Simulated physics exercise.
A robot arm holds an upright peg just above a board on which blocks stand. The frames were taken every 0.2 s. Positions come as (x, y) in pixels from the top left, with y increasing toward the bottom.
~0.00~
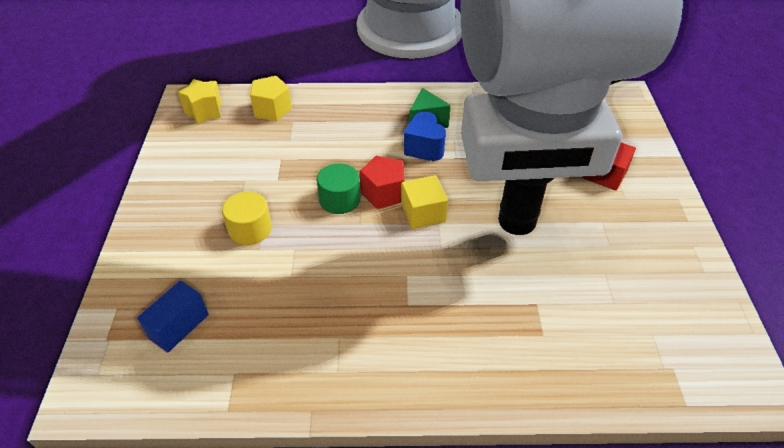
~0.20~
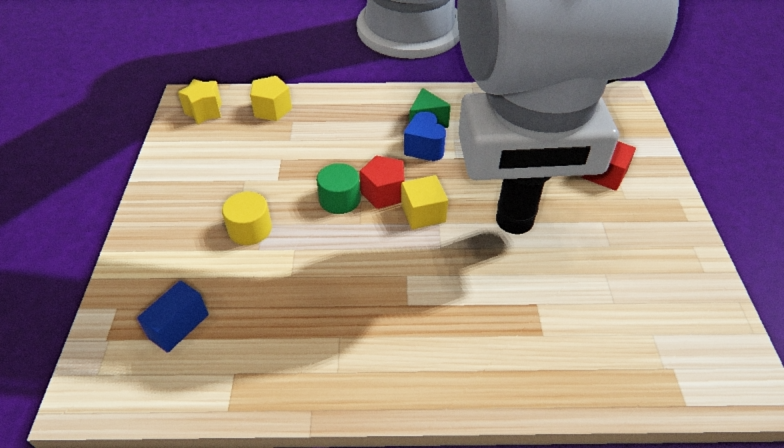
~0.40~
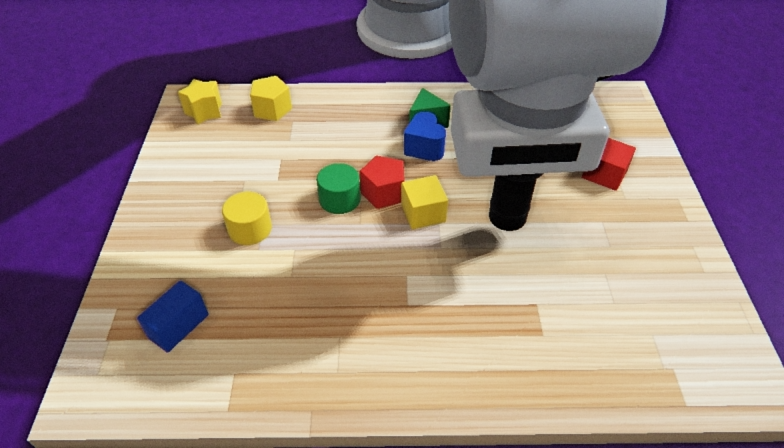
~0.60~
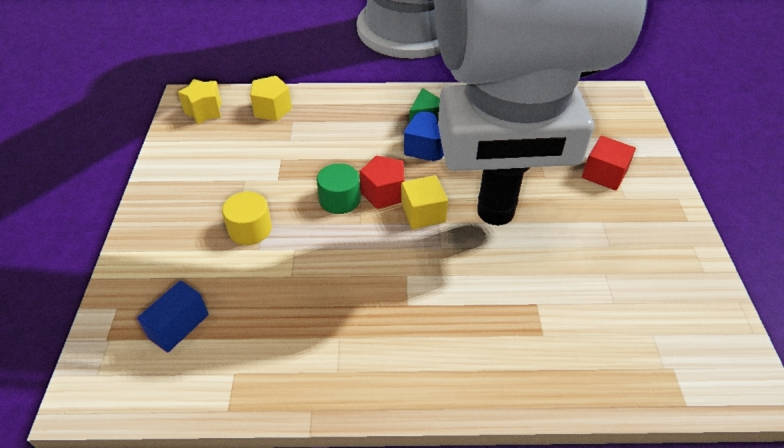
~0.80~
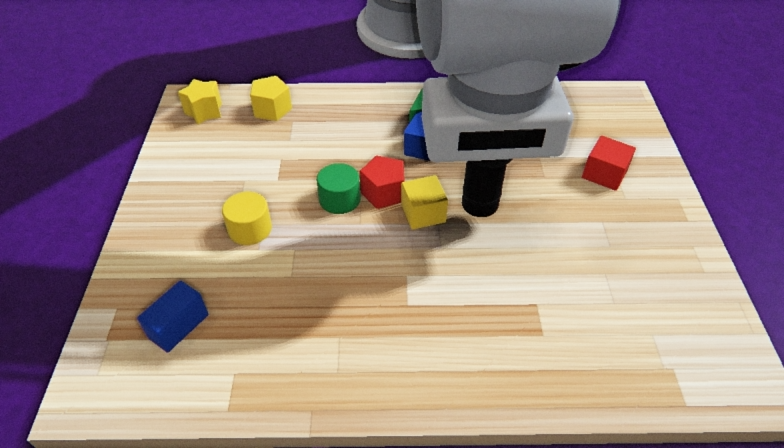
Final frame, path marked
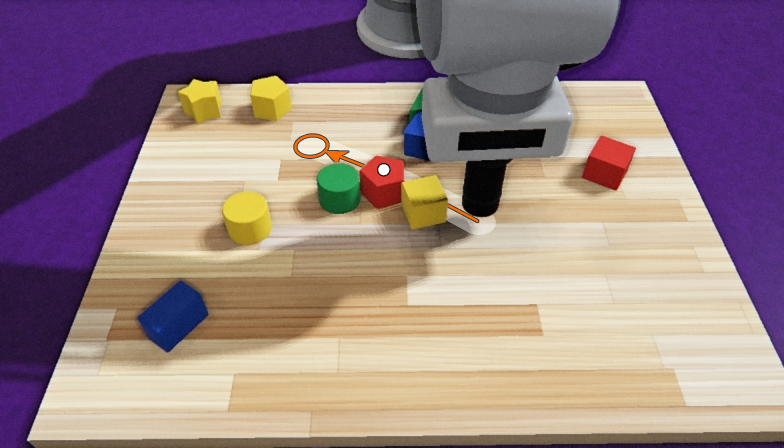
A robot arm held a black peg upright over a wooden board of scattered colored blocks and moved it a short way left and slightly back, while the blocks stayed where they were.
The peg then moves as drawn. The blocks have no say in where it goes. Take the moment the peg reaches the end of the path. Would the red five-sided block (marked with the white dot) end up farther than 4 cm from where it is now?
Yes.
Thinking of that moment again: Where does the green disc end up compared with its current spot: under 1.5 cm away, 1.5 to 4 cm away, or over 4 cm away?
It gets moved 1.5 to 4 cm.
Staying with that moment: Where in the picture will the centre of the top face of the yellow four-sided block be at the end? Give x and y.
That would be at about pixel (401, 192).
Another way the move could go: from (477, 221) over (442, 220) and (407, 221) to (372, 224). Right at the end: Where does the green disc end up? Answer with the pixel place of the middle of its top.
My best guess is (313, 167).
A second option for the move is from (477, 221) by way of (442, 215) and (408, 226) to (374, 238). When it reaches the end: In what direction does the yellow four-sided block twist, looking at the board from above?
It twists clockwise.
The line goes from (477, 221) via (392, 178), ending at (312, 146); the dot is on the red five-sided block.
What follows on the original path. One third of the way, peg at (420, 175); red five-sided block at (378, 167); yellow four-sided block at (402, 192), turned 25° anticlockwise.
Two thirds of the way, peg at (363, 150); green disc at (310, 183); red five-sided block at (329, 156), turned 45° anticlockwise; yellow four-sided block at (401, 192), turned 30° anticlockwise.
At the end, peg at (309, 130); green disc at (308, 184); red five-sided block at (310, 154), turned 75° anticlockwise; yellow four-sided block at (401, 192), turned 30° anticlockwise; blue heart block unmoved.
